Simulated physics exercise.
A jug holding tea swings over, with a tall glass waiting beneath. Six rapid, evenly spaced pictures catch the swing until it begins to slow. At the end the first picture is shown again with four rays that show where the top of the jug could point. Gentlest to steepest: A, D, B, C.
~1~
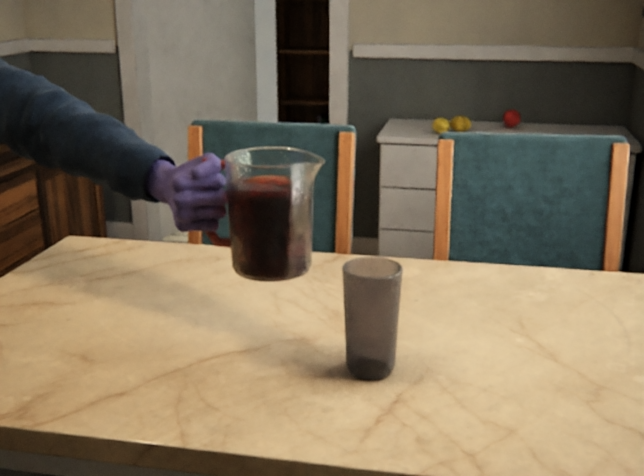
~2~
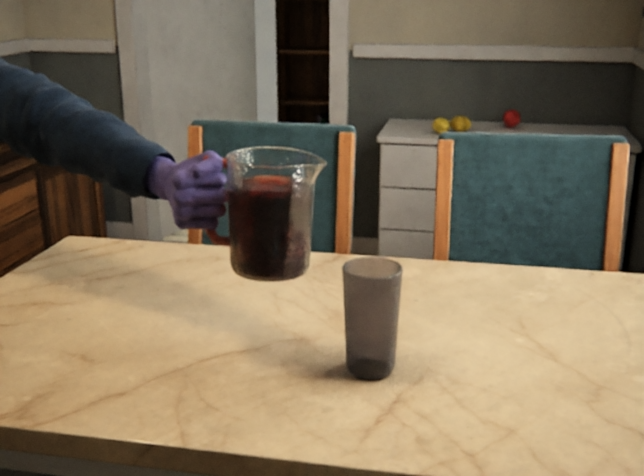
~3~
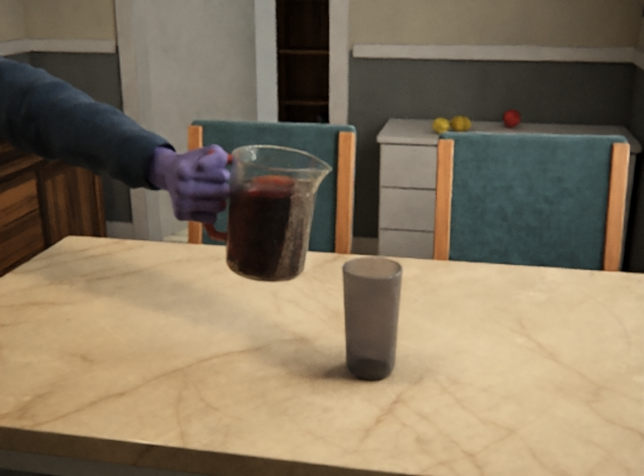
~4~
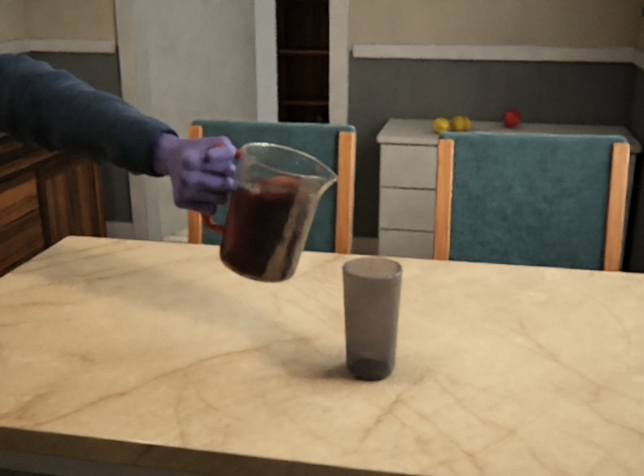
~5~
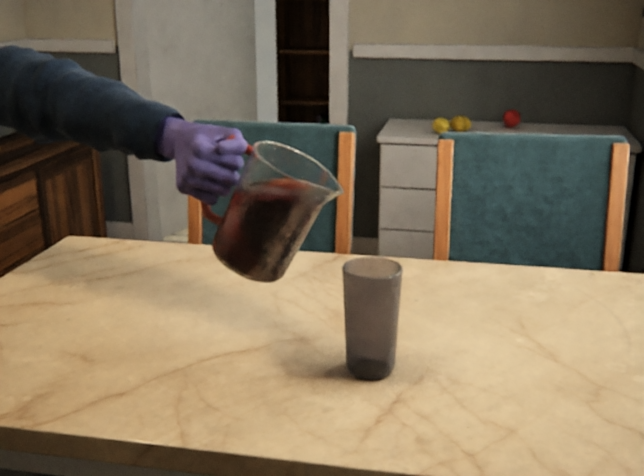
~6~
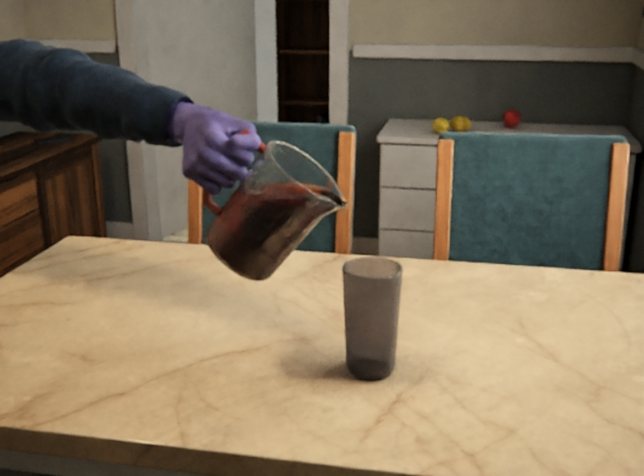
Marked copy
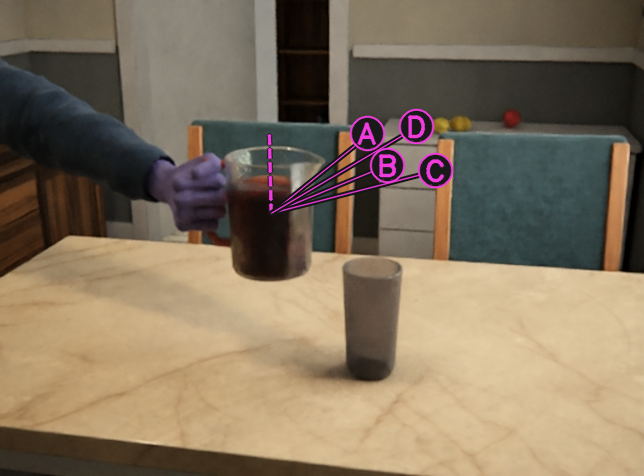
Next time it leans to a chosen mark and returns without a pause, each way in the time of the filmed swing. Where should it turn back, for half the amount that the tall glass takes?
Line D does it best.
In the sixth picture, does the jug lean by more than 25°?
Yes, it does.
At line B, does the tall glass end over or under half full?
Over.
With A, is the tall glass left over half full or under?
Under.
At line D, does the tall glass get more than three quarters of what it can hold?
No, it does not.
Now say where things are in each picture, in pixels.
The first frame shows upright, lip at (323, 161); rim of the tall glass round (372, 267); nothing has left yet.
The second frame shows upright, lip at (325, 163); nothing has left yet.
The third frame shows tipped about 7°, lip at (329, 169); nothing has left yet.
The fourth frame shows tipped about 16°, lip at (336, 179); nothing has left yet.
The fifth frame shows tipped about 26°, lip at (342, 192); nothing has left yet.
The sixth frame shows tipped about 37°, lip at (345, 206); nothing has left yet.
On the marked copy, A at (355, 145); B at (371, 171); C at (419, 175); D at (402, 136).
With A, the tall glass ends with about 28 % of what it can hold.
With B, the tall glass ends with about 74 % of what it can hold.
With C, the tall glass ends with about 91 % of what it can hold; 7 % of the tea is spilt.
With D, the tall glass ends with about 48 % of what it can hold.
